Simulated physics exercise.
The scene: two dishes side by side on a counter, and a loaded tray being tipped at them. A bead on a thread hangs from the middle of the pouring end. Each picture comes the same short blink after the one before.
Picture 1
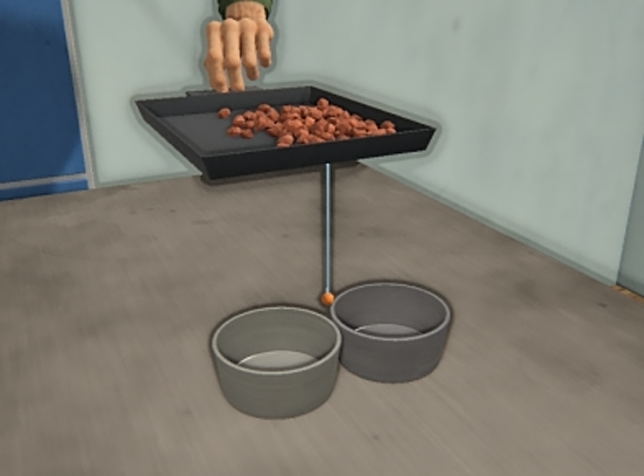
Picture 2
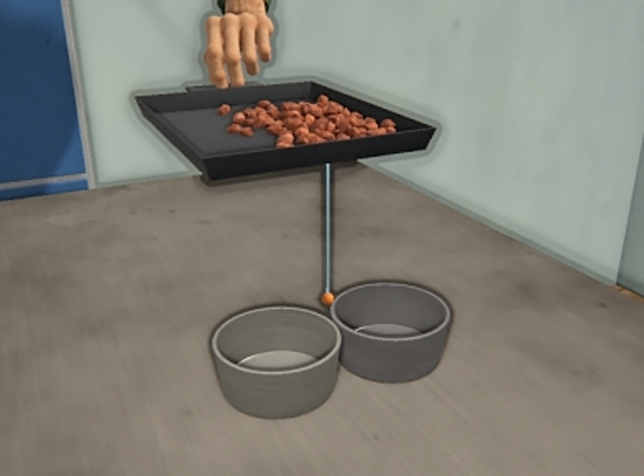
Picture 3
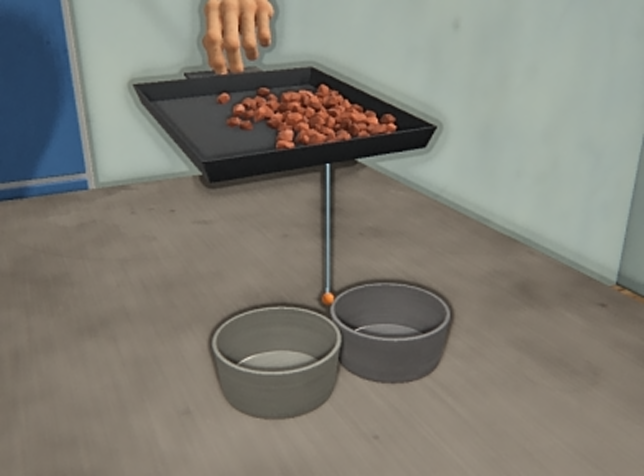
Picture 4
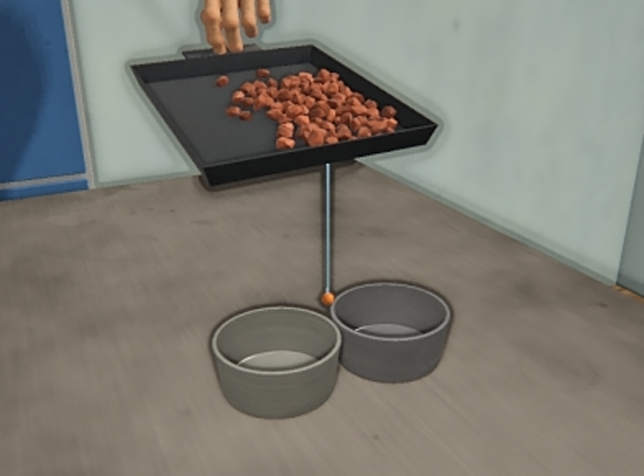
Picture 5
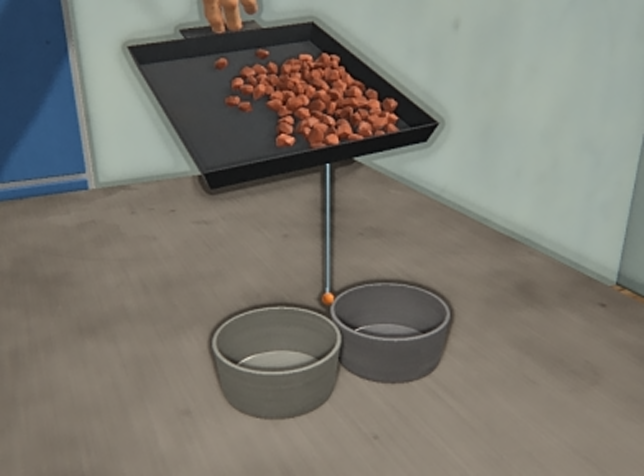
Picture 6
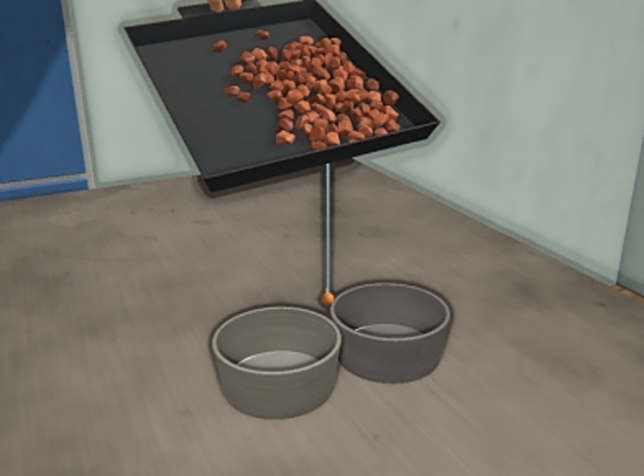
A hand raises the back of a dark tray of reddish-brown chunks above two dishes.
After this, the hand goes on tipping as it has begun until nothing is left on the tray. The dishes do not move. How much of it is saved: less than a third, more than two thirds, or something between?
In the dishes lies from one third to two thirds of it.
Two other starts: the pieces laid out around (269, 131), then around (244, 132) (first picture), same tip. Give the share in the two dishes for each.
Roughly 60 per cent, and 50 per cent.
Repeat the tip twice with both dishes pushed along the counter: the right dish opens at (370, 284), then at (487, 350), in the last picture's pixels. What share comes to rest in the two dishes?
Roughly 0 per cent, and 10 per cent.
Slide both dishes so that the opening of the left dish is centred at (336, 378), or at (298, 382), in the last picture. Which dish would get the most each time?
At the first place the left dish, at the second the left dish.
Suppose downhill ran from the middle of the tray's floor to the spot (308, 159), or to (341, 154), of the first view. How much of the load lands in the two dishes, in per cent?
First some 40, then 50 per cent.
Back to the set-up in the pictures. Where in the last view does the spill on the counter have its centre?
Roughly at (278, 448).
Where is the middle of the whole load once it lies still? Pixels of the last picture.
At about (285, 403).
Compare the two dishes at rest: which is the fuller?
More ends in the dish on the left.
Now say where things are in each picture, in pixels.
In the first picture, corners of the pouring end near (209, 154) and (426, 128), level; middle of the load near (309, 124), bits of crushed brick; left dish near (303, 389); right dish near (421, 355); bead on its thread near (328, 299).
In the second picture, corners of the pouring end near (209, 155) and (427, 127), level; middle of the load near (309, 122).
In the third picture, corners of the pouring end near (209, 158) and (427, 125), tipped barely, lowest at the left corner; middle of the load near (309, 115).
In the fourth picture, corners of the pouring end near (209, 162) and (428, 123), tipped a little, lowest at the left corner; middle of the load near (309, 104).
In the fifth picture, corners of the pouring end near (209, 167) and (429, 121), tipped clearly, lowest at the left corner; middle of the load near (310, 93).
In the sixth picture, corners of the pouring end near (210, 171) and (430, 119), tipped clearly, lowest at the left corner; middle of the load near (310, 83); left dish near (303, 389); right dish near (421, 355).
Shortly afterwards, tray tipped steeply; all but a few on the tray; only a few in the air.
Next, tray tipped past a quarter turn; a little on the tray; near a quarter in the left dish; only a few in the right dish; near a third outside both; near a quarter in the air.
Some moments later, tray tipped past a quarter turn; near a third in the left dish; only a few in the right dish; near half outside both.
In the end, tray tipped past a quarter turn; near a third in the left dish; only a few in the right dish; near half outside both.
